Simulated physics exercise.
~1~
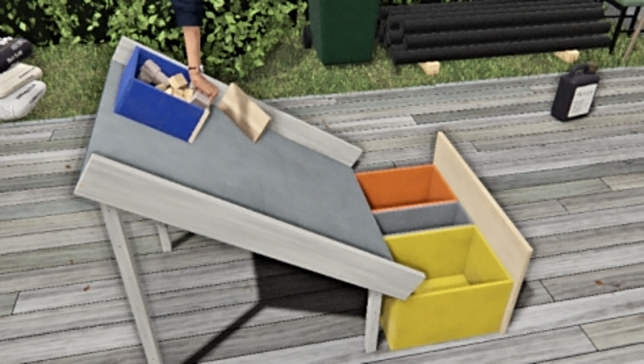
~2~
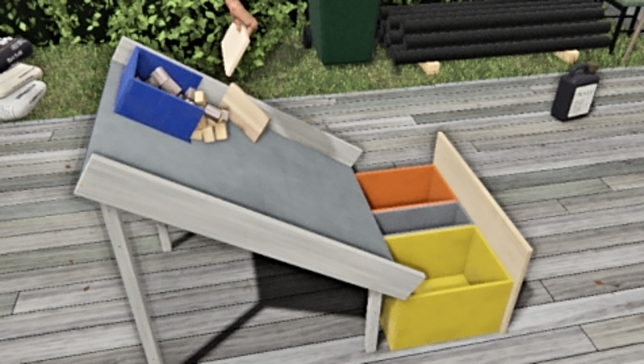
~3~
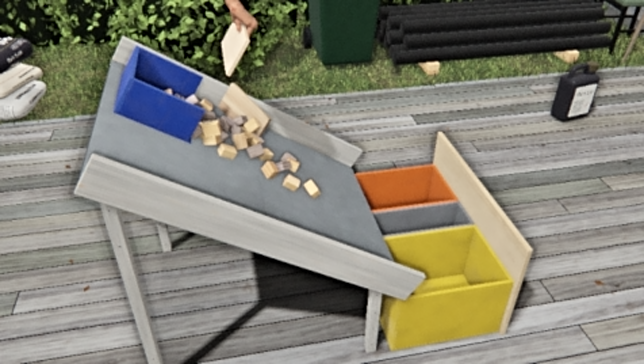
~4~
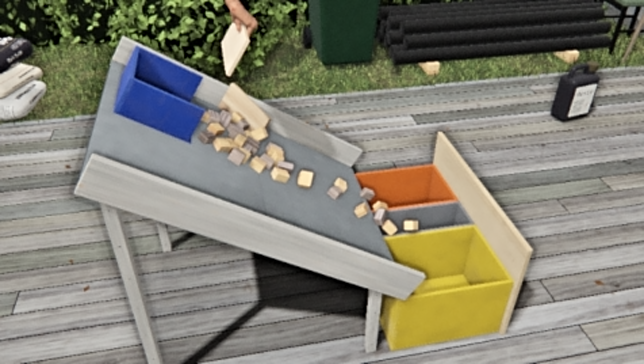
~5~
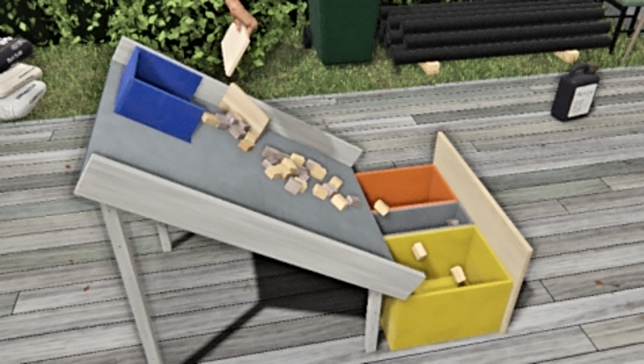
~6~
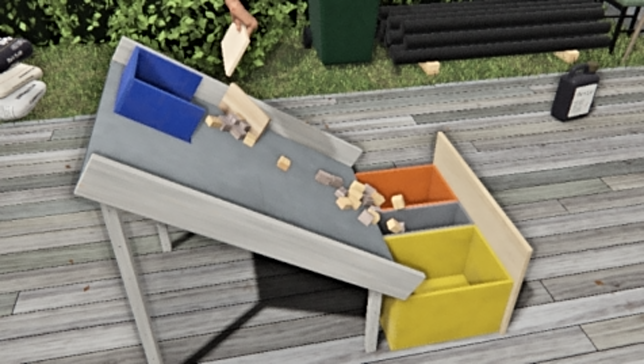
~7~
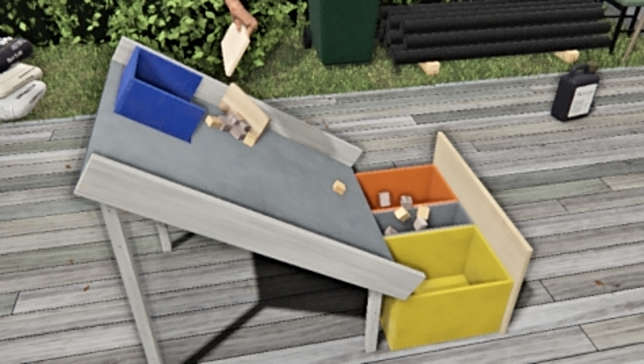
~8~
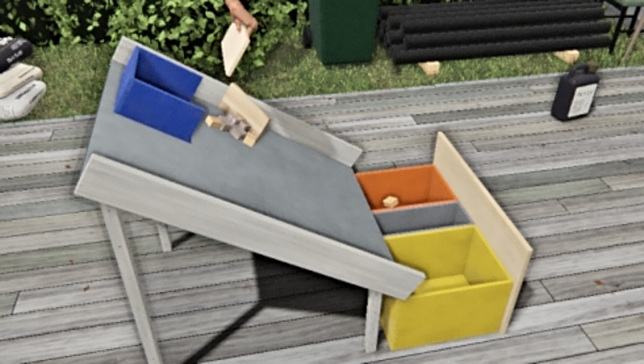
Small wooden blocks sit loose in a blue box at the top of a sloping grey table, where a hand grips a thin wooden gate. The hand lifts the gate up and away to the right, and the blocks spill out against an angled board. They tumble down the slope to the right in a loose stream, and the first ones drop over the edge toward the orange, grey and yellow tubs. Most of the rest follow in a cluster, many falling into the grey tub. At the end, a small group remains stuck by the angled board, and some blocks show in the orange tub.
